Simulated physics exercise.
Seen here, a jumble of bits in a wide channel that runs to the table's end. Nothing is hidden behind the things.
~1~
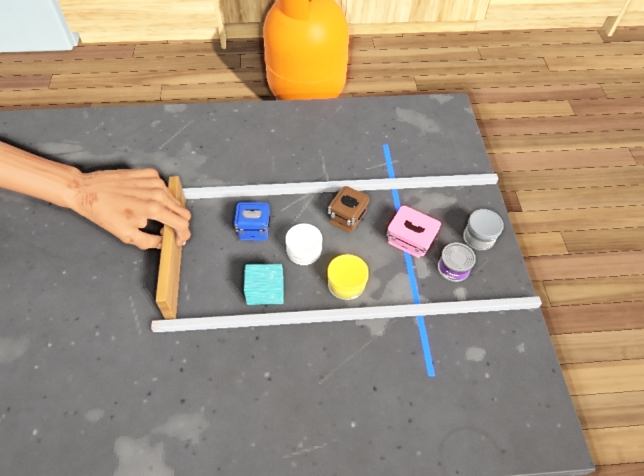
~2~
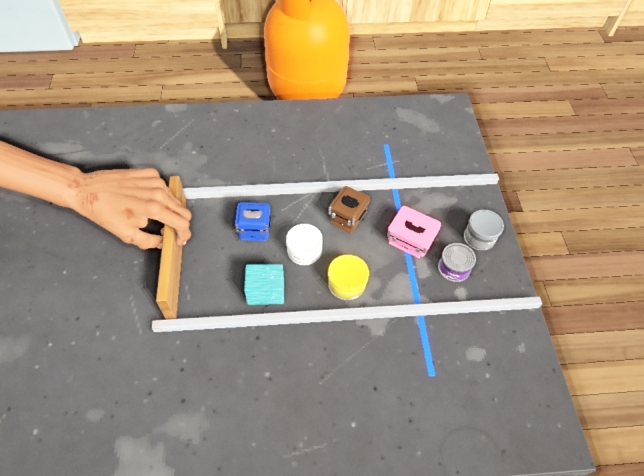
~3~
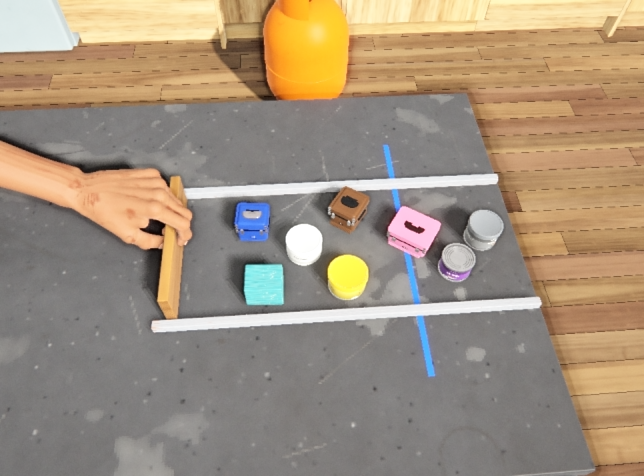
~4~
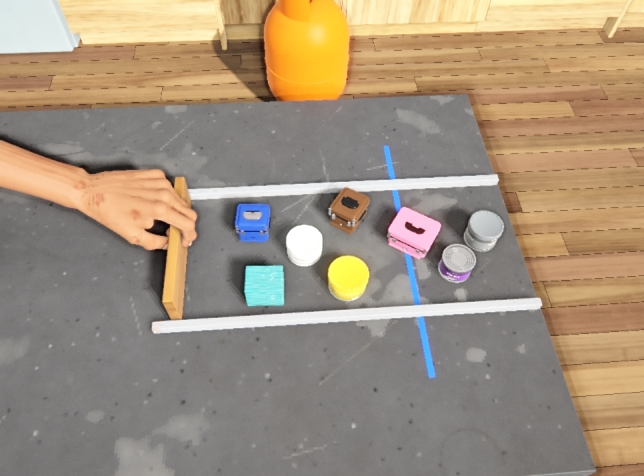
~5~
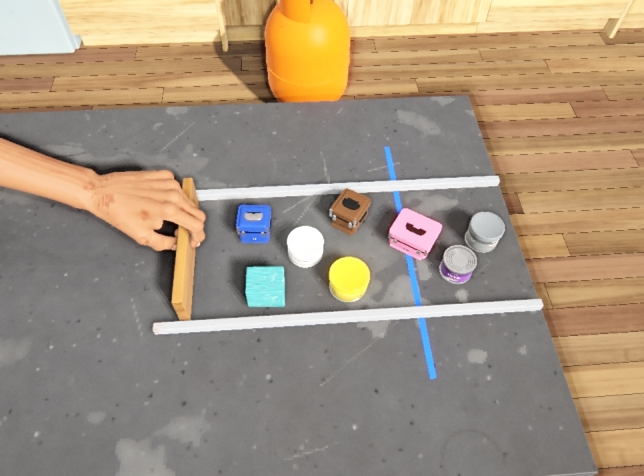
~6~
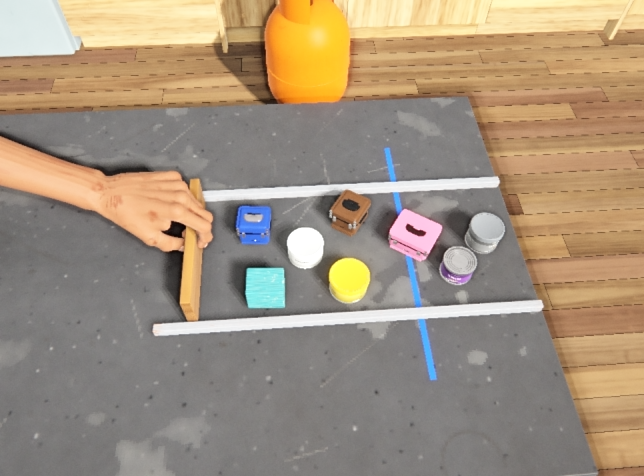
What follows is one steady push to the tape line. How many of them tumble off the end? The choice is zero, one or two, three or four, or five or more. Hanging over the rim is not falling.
The number that fall off is zero.
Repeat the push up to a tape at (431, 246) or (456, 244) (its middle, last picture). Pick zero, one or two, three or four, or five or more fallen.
Taking them in turn, not one; one to two.
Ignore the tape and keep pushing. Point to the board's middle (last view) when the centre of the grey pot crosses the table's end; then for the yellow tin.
About (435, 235), and (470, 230) for the other.
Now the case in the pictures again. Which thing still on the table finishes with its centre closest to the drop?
The grey pot.
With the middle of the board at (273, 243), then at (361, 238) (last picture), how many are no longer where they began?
2 and 6.
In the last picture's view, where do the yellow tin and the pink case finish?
About (469, 276), and the other about (459, 238).
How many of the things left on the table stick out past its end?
That would be 0.
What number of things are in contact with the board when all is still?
The number is 3.
Soon after, none off yet; grey pot at rest near (484, 234); purple tin at rest near (458, 266); pink case at rest near (414, 236).
Then, none off yet; grey pot at rest near (484, 234); purple tin moving near (462, 265); pink case moved a little near (430, 238).
At rest, the number that fall off is zero.
